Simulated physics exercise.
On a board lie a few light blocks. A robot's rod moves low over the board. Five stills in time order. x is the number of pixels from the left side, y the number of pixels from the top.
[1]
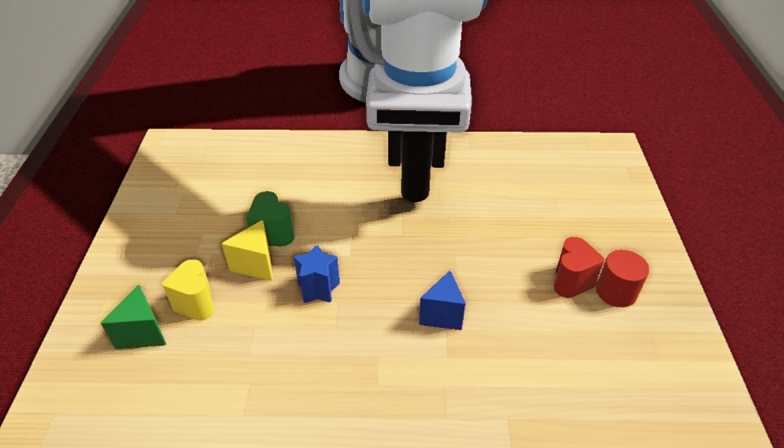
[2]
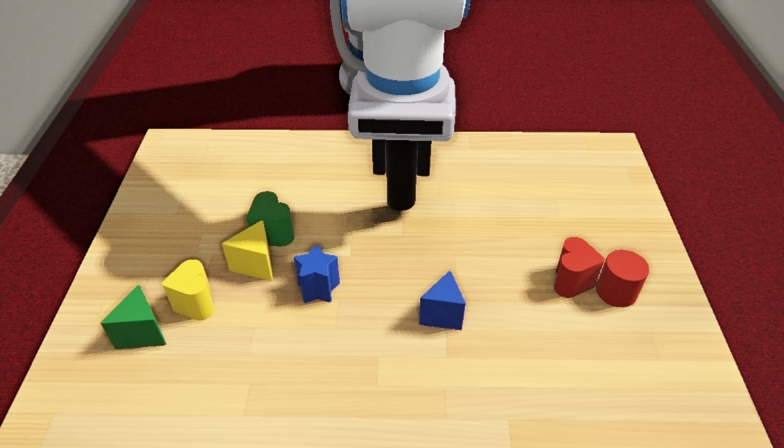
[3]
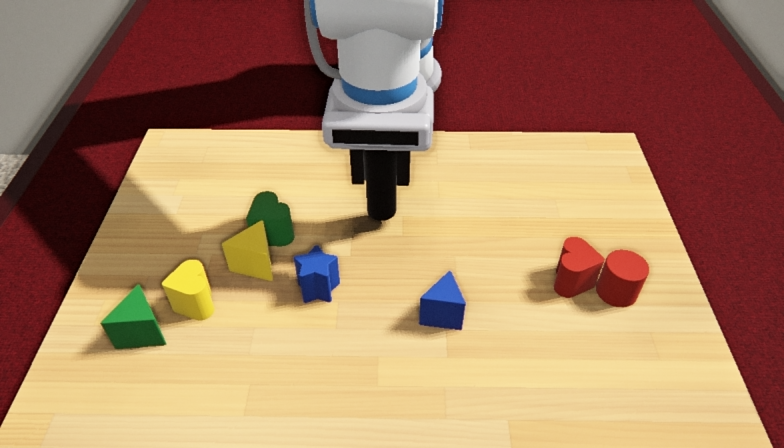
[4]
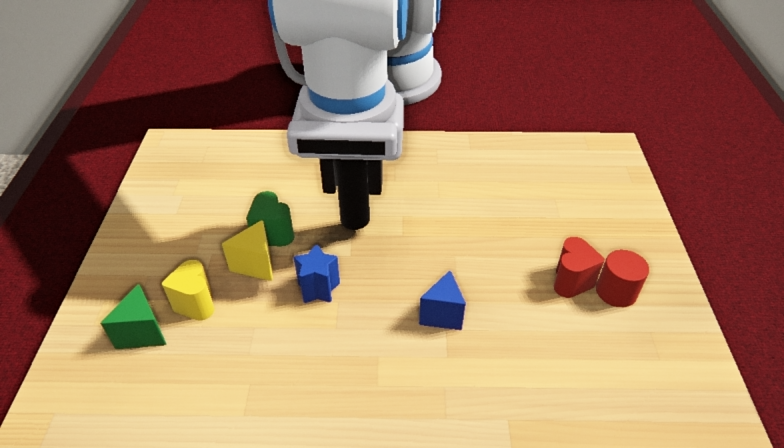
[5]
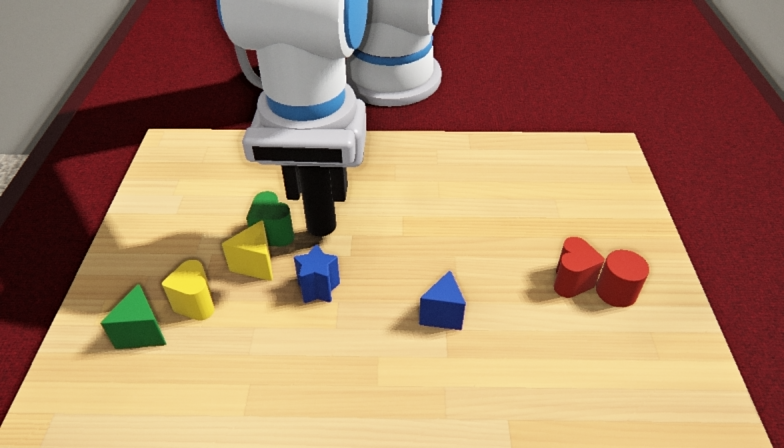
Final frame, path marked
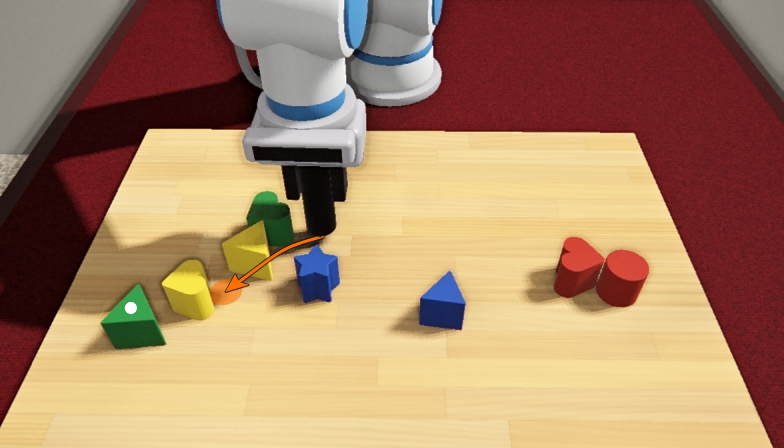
Robot arm moving its black rod leftward and slightly nearer over a wooden board, while the green, yellow, blue and red blocks stay still.
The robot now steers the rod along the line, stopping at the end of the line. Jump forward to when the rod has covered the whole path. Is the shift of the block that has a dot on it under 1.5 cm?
Yes
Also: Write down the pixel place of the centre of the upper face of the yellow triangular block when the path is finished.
Somewhere near (184, 266).
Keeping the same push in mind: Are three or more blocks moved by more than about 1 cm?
My answer is yes.
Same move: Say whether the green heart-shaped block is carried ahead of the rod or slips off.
Shed along the way.
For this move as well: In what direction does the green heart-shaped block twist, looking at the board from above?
From above, the turn goes clockwise.
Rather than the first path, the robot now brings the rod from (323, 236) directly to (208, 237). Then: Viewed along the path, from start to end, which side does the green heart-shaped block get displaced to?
Seen from start to end, it moves right.
Path on the board, from (323, 236) over (287, 248) and (257, 269) to (226, 292); the dot is on the green triangular block.
The first path, step by step. One third of the way, rod (285, 239); yellow triangular block (246, 241), turned 20° anticlockwise; green heart-shaped block (252, 207), turned 30° clockwise.
Two thirds of the way, rod (254, 259); yellow heart-shaped block (182, 279), turned 15° anticlockwise; yellow triangular block (220, 253), turned 15° anticlockwise; green heart-shaped block (247, 208), turned 50° clockwise.
At the end, rod (223, 282); green triangular block (128, 311); yellow heart-shaped block (159, 289), turned 55° anticlockwise; yellow triangular block (184, 266); green heart-shaped block (247, 208), turned 50° clockwise.
